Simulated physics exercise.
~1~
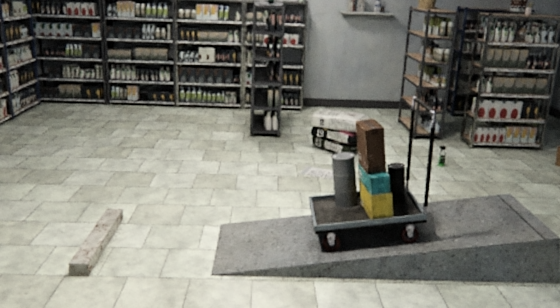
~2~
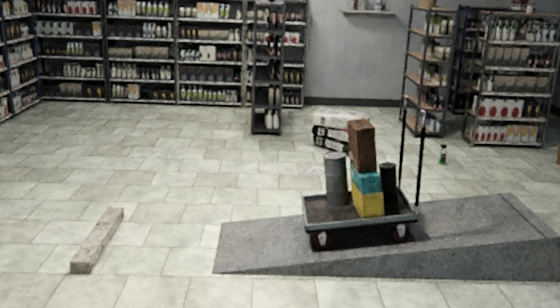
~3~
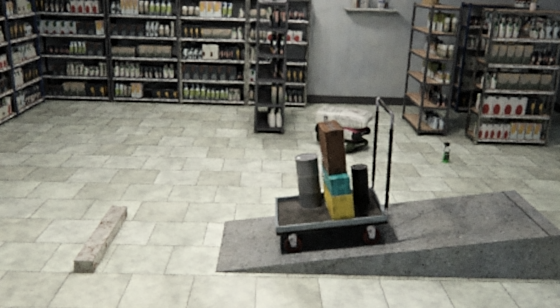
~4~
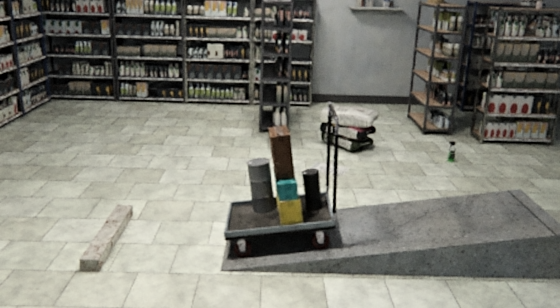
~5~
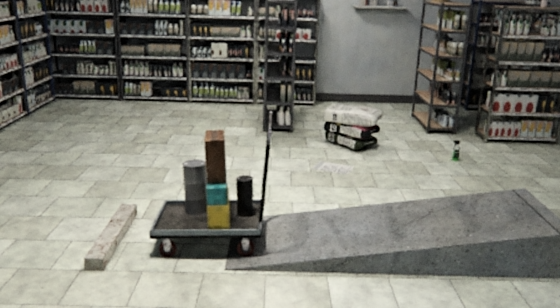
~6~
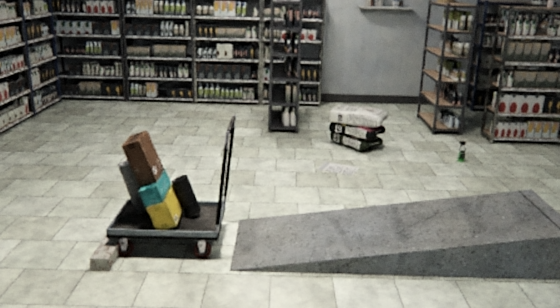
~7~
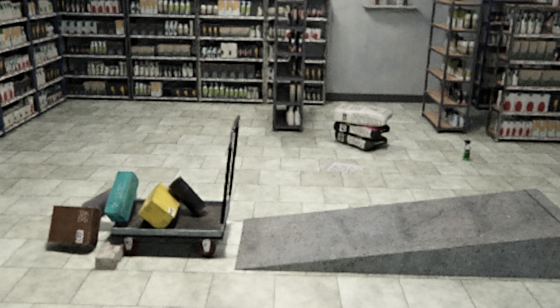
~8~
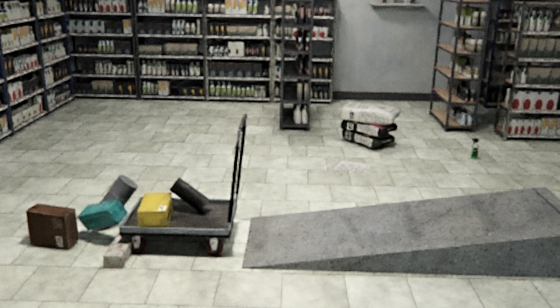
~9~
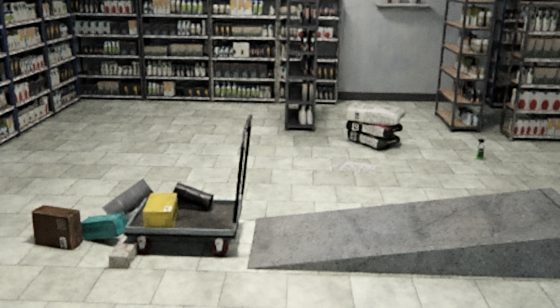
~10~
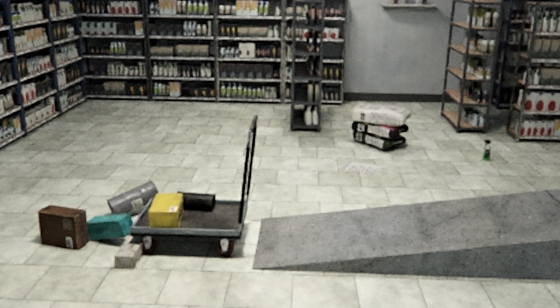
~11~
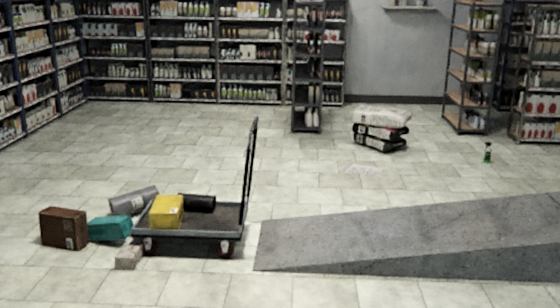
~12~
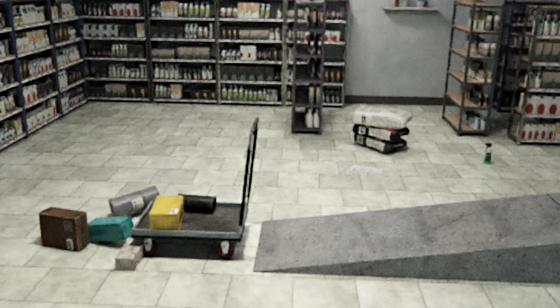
A loaded trolley rolls left down a ramp, stops at a kerb, and spills three items.
